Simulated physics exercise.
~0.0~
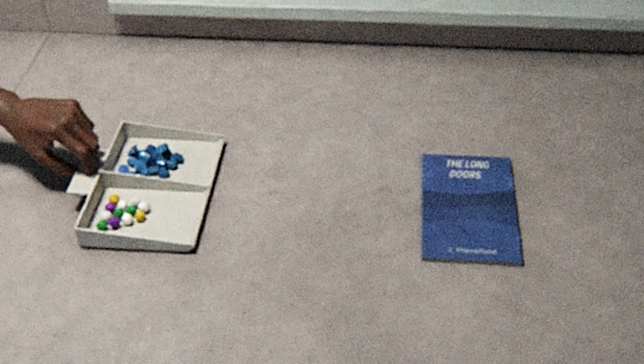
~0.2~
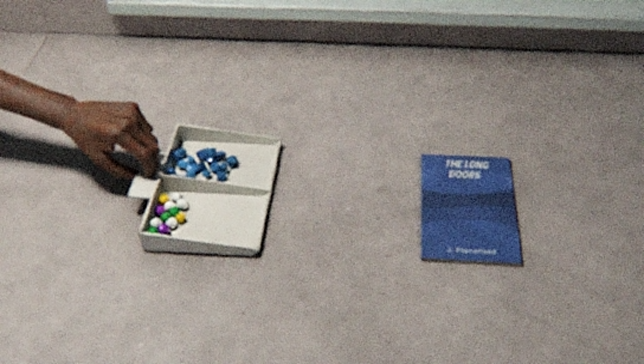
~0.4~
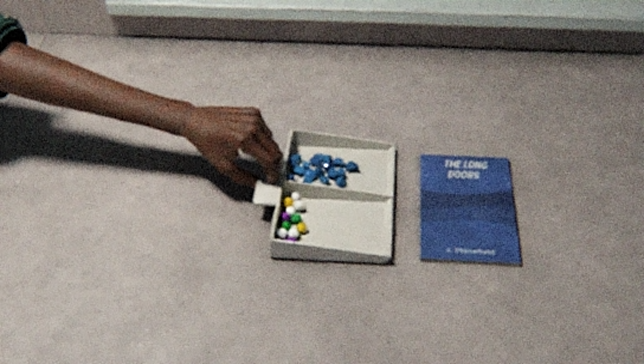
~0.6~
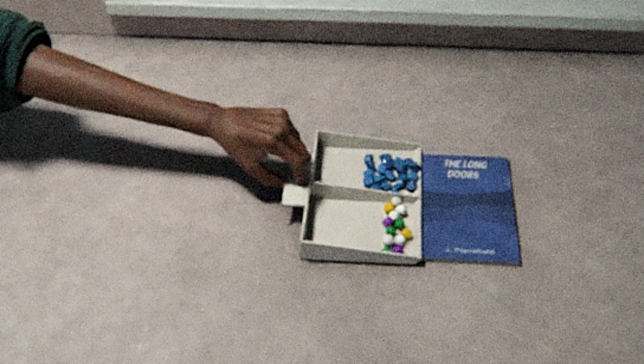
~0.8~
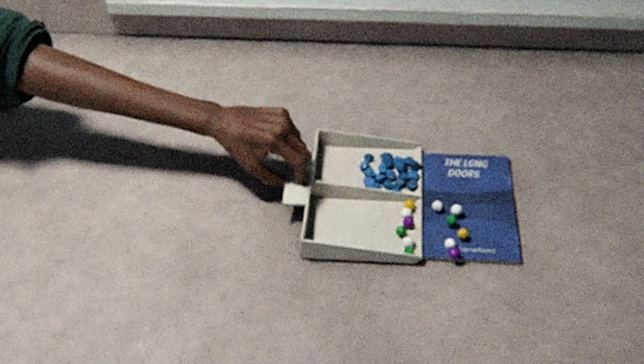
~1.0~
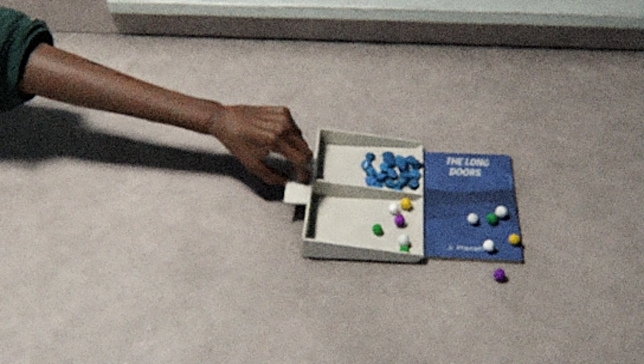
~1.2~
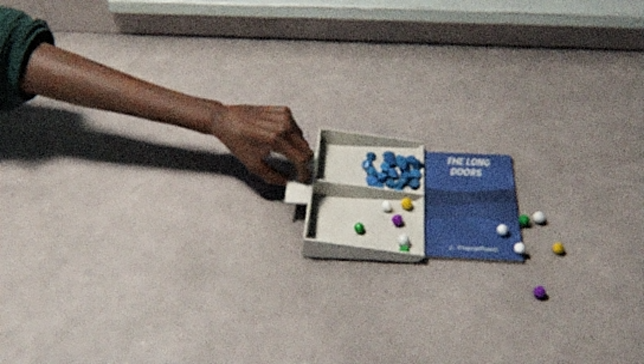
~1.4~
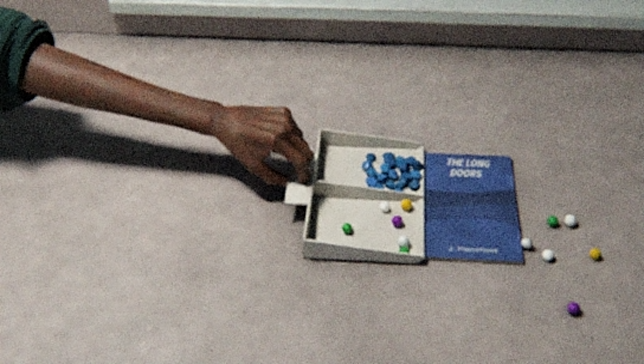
In this clip, a hand pushes a two-part tray of blue pieces and multicoloured balls right until it stops against a thin blue book; the contents shift forward, and about half the balls roll out over the book onto the surface beyond, while the blue pieces stay inside.
